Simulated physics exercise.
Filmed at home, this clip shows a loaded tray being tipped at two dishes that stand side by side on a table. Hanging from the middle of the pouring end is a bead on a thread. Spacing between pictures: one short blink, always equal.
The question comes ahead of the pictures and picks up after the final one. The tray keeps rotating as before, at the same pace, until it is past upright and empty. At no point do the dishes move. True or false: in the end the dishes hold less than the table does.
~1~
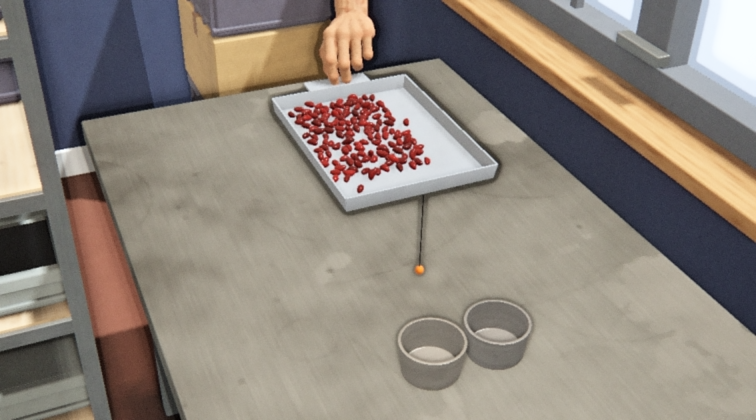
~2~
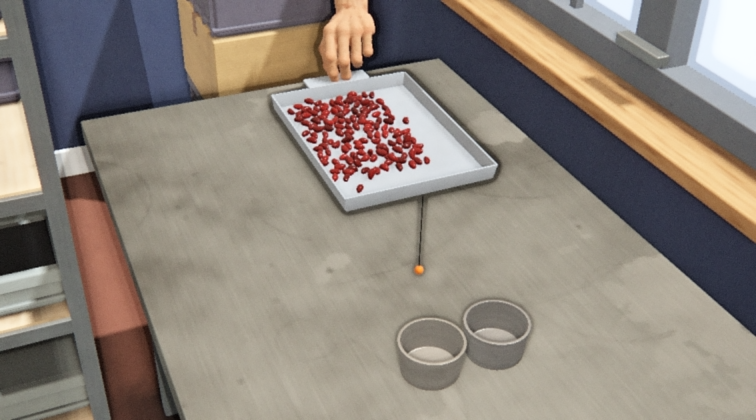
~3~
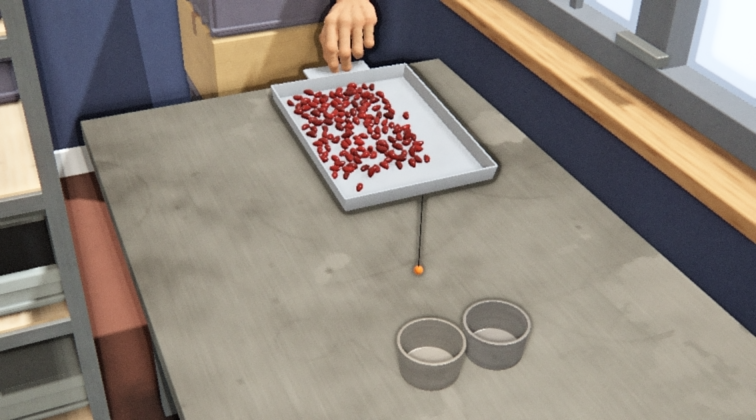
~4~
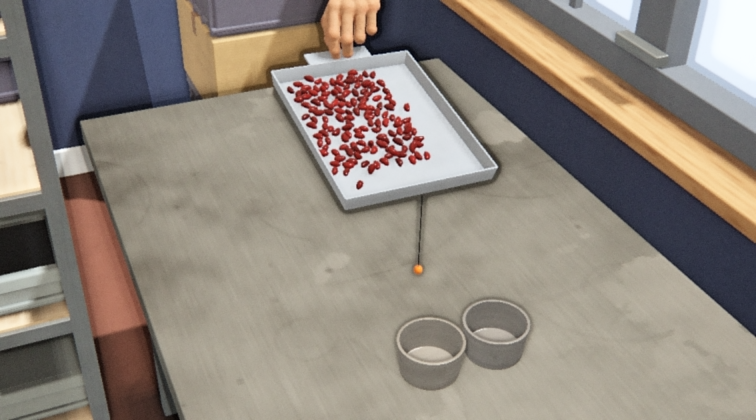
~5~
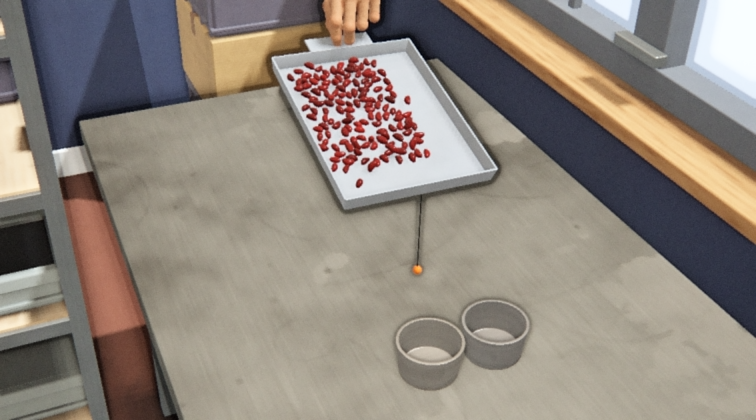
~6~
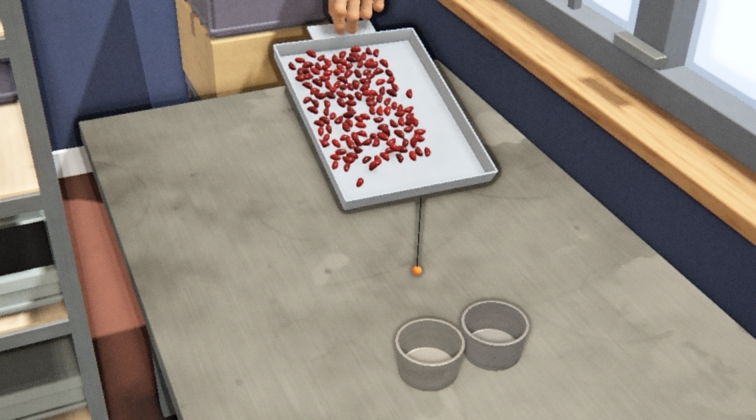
True.
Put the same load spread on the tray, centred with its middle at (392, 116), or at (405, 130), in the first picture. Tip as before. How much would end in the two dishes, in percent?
Near 20 and 10 percent respectively.
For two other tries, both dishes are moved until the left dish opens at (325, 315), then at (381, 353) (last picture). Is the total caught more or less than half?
Result, first setup: A minority share; second setup: A minority share.
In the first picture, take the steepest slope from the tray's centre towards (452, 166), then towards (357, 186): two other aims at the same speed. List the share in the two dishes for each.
I'd expect around 0 in a hundred first and around 0 in a hundred second.
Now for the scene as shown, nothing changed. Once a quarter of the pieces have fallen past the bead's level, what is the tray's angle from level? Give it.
Reading: Some 90°.
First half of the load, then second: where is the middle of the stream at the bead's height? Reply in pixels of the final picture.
Initially about (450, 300); subsequently about (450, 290).
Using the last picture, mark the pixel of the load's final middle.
At about (447, 337).
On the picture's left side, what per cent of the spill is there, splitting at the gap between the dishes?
Share on the left: Near 60 %.
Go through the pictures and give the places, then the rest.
Corners of the pouring end near (347, 197) and (494, 164), level; middle of the load near (350, 134), kidney beans; left dish near (447, 374); right dish near (513, 353); bead on its thread near (419, 270), in the first frame.
Corners of the pouring end near (347, 197) and (494, 164), level; middle of the load near (349, 132), in the second frame.
Corners of the pouring end near (347, 197) and (494, 165), tipped barely, lowest at the right corner; middle of the load near (349, 127), in the third frame.
Corners of the pouring end near (347, 197) and (494, 166), tipped a little, lowest at the right corner; middle of the load near (350, 118), in the fourth frame.
Corners of the pouring end near (347, 197) and (494, 168), tipped a little, lowest at the right corner; middle of the load near (350, 110), in the fifth frame.
Corners of the pouring end near (348, 199) and (494, 170), tipped clearly, lowest at the right corner; middle of the load near (351, 103); left dish near (444, 374); right dish near (510, 354), in the sixth frame.
Shortly afterwards, tray tipped steeply; all but a few on the tray; a little in the air.
Next, tray tipped right over; near two thirds on the tray; a little in the left dish; only a few in the right dish; near a quarter outside both; only a few in the air.
Some moments later, tray tipped past a quarter turn; near a quarter in the left dish; a little in the right dish; the bulk outside both.
In the end, tray tipped past a quarter turn; near a quarter in the left dish; a little in the right dish; the bulk outside both.
